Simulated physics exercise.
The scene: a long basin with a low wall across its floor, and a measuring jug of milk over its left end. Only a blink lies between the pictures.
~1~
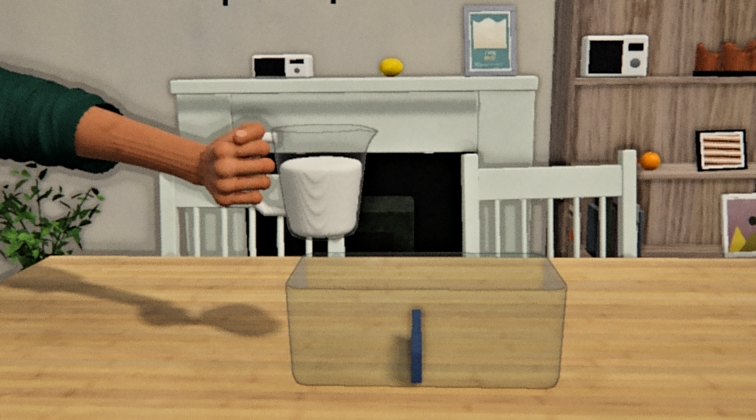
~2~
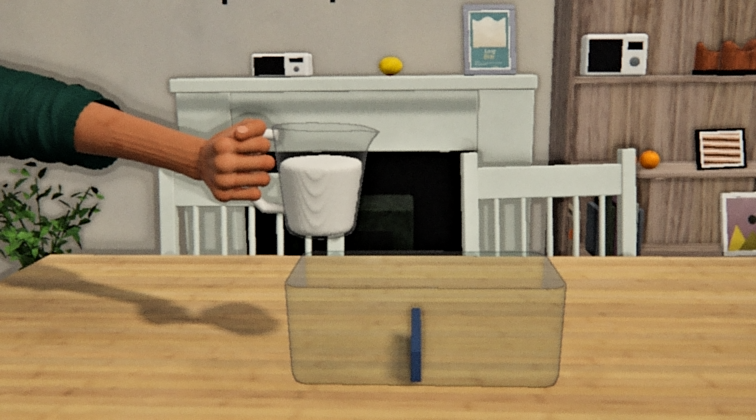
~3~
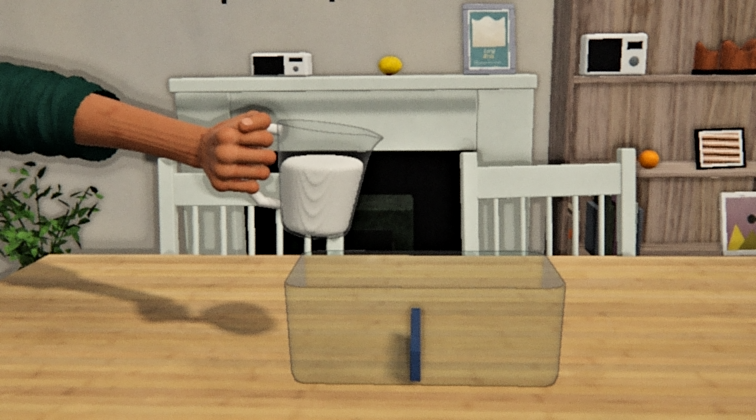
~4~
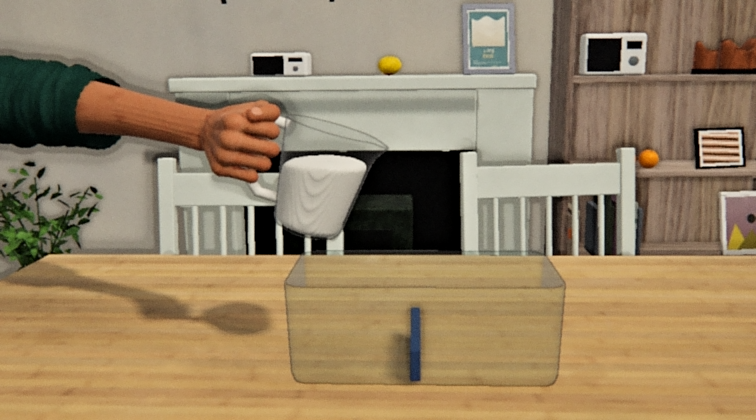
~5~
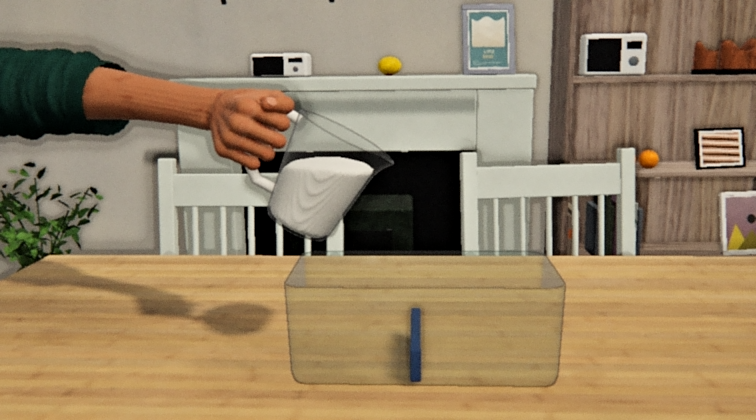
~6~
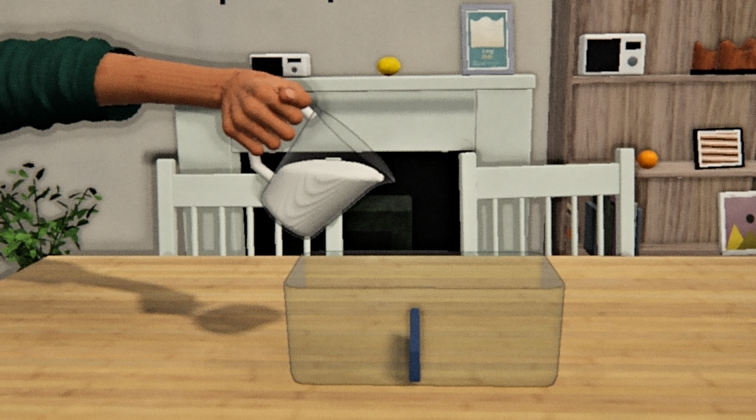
A hand tilting a clear measuring jug of milk steadily to the right above the left end of a long transparent basin.
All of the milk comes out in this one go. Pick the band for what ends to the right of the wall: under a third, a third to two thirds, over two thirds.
In the end more than two thirds is right of the wall.
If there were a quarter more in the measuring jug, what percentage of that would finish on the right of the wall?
Roughly 90 in a hundred.
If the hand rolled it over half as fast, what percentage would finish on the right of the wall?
About 95 per cent.
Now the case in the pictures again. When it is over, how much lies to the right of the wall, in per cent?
About 95 per cent.
A moment on, the measuring jug is tipped on its side and 64 per cent is still to pour, 2 is left of the wall and 14 right of it.
Next, the measuring jug is tipped on its side and 22 per cent is still to pour, 3 is left of the wall and 61 right of it.
Then the measuring jug is tipped on its side and 6 per cent is still to pour, 4 is left of the wall and 85 right of it.
Later the measuring jug is tipped on its side and 1 per cent is still to pour, 5 is left of the wall and 93 right of it.
Finally, 7 per cent lies left of the wall, 93 right of it and 1 outside.
